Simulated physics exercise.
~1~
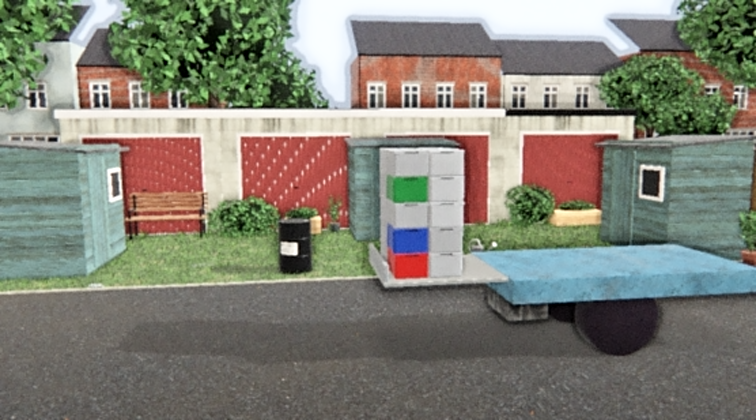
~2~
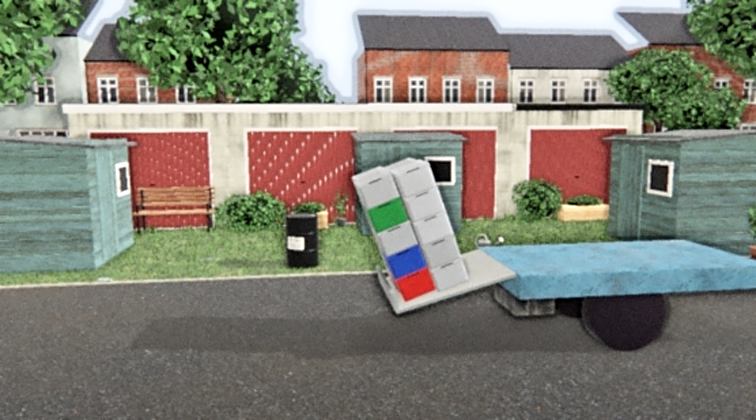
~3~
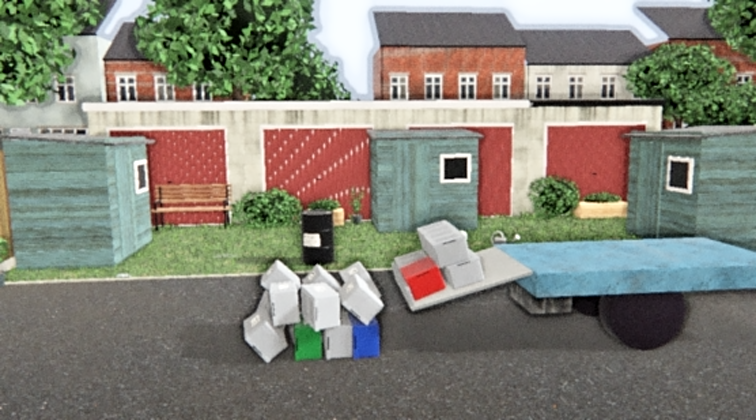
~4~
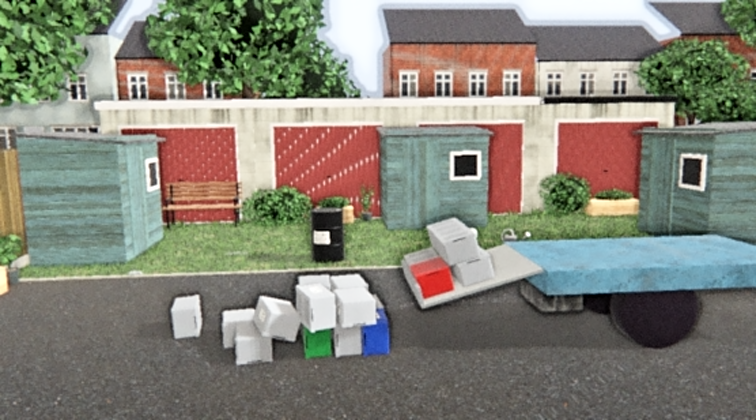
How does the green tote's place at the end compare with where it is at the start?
At the start the green tote is high in the stack on the flap behind the flat-bed. At the end it lies on the road below and to the left of the flap, next to other fallen totes.
